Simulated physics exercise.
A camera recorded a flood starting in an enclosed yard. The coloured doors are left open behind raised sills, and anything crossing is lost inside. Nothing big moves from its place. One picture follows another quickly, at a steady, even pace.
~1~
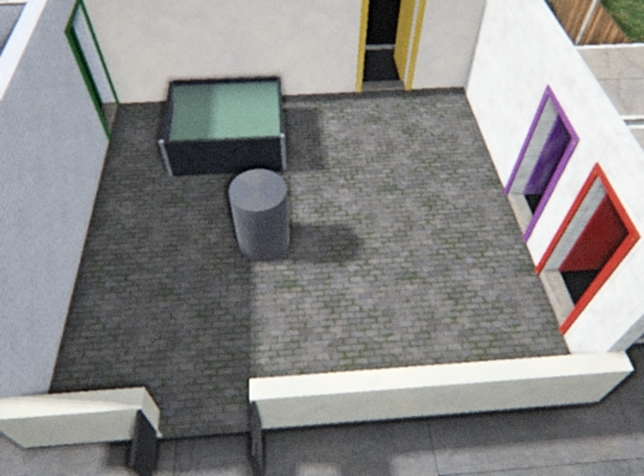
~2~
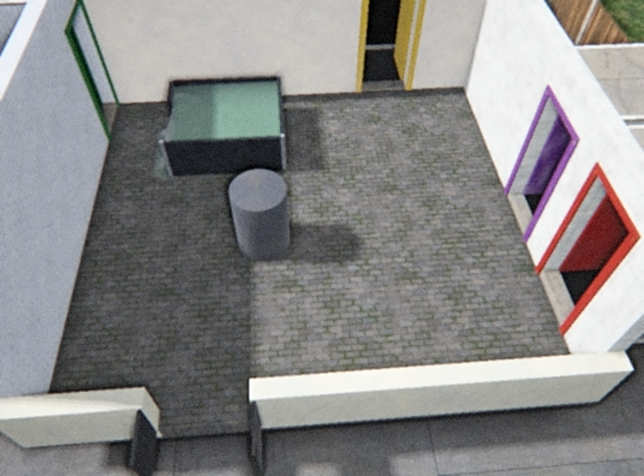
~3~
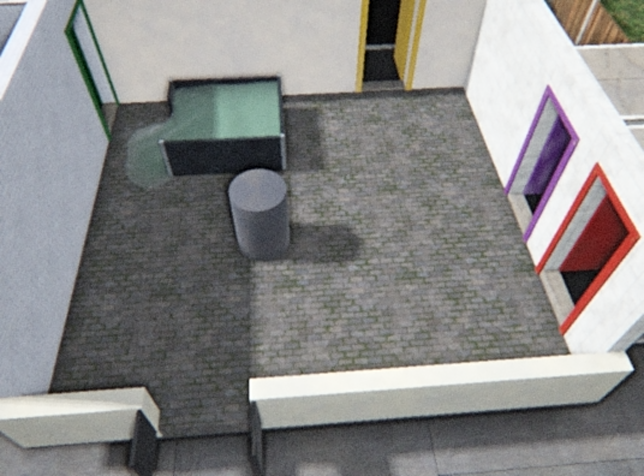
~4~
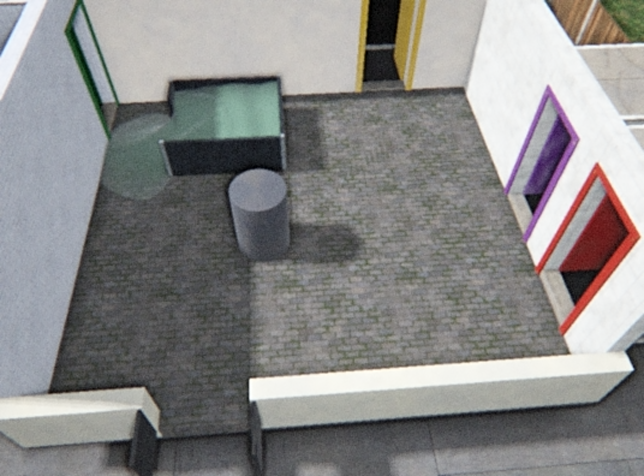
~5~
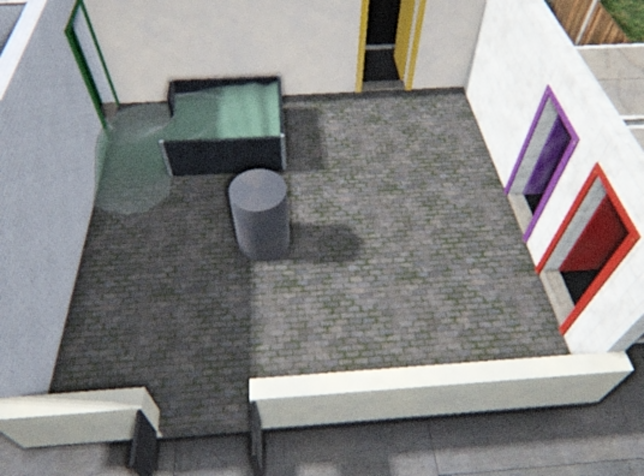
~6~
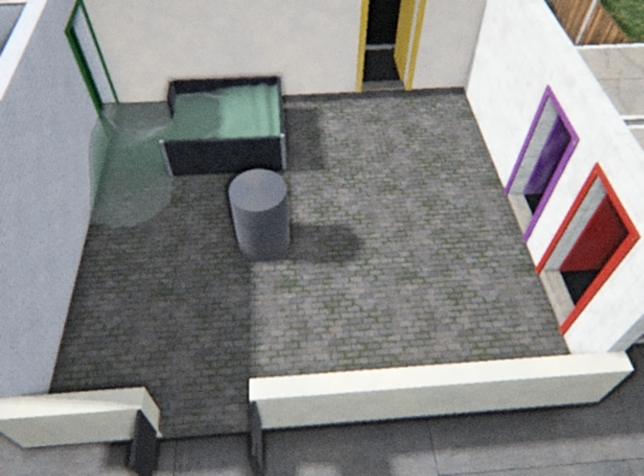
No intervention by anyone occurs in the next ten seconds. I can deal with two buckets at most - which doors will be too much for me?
At the end, the green door will most likely exceed two buckets. The yellow door will most likely not exceed two buckets. The red door will most likely not exceed two buckets. The purple door will most likely not exceed two buckets.
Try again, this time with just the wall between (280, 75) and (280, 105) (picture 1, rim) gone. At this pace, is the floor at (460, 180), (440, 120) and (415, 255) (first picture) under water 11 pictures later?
The first spot is soaked, the second soaked and the third spared.
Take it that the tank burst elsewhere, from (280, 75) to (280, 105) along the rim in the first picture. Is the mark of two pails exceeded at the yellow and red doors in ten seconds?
In brief, the yellow door goes past the mark; the red door stops short.
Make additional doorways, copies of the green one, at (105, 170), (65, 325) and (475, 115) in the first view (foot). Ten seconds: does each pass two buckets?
Log: Door one is above the limit; door two is below the limit; door three is below the limit.
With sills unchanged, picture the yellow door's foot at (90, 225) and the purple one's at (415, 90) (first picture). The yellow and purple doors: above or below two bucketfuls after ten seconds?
Here the yellow door tops the limit while the purple door stays within the limit.
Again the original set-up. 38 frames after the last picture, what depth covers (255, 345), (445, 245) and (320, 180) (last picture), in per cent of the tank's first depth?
In turn 8, 0 and 0 in a hundred.
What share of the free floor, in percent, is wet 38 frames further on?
Estimated share: Around 65 %.
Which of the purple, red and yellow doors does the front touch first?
Looks like the one in yellow.
A moment on, water covers 10 % of the floor; the green door over two buckets in, the yellow door not reached, the red door not reached, the purple door not reached.
Next, water covers 25 % of the floor; the green door far over two buckets in, the yellow door not reached, the red door not reached, the purple door not reached.
Then, water covers 40 % of the floor; the green door far over two buckets in, the yellow door wet at the sill, nothing in, the red door not reached, the purple door not reached.
Later, water covers 65 % of the floor; the green door far over two buckets in, the yellow door wet at the sill, nothing in, the red door not reached, the purple door wet at the sill, nothing in.
In the end, water covers 85 % of the floor; the green door far over two buckets in, the yellow door wet at the sill, nothing in, the red door wet at the sill, nothing in, the purple door wet at the sill, nothing in.
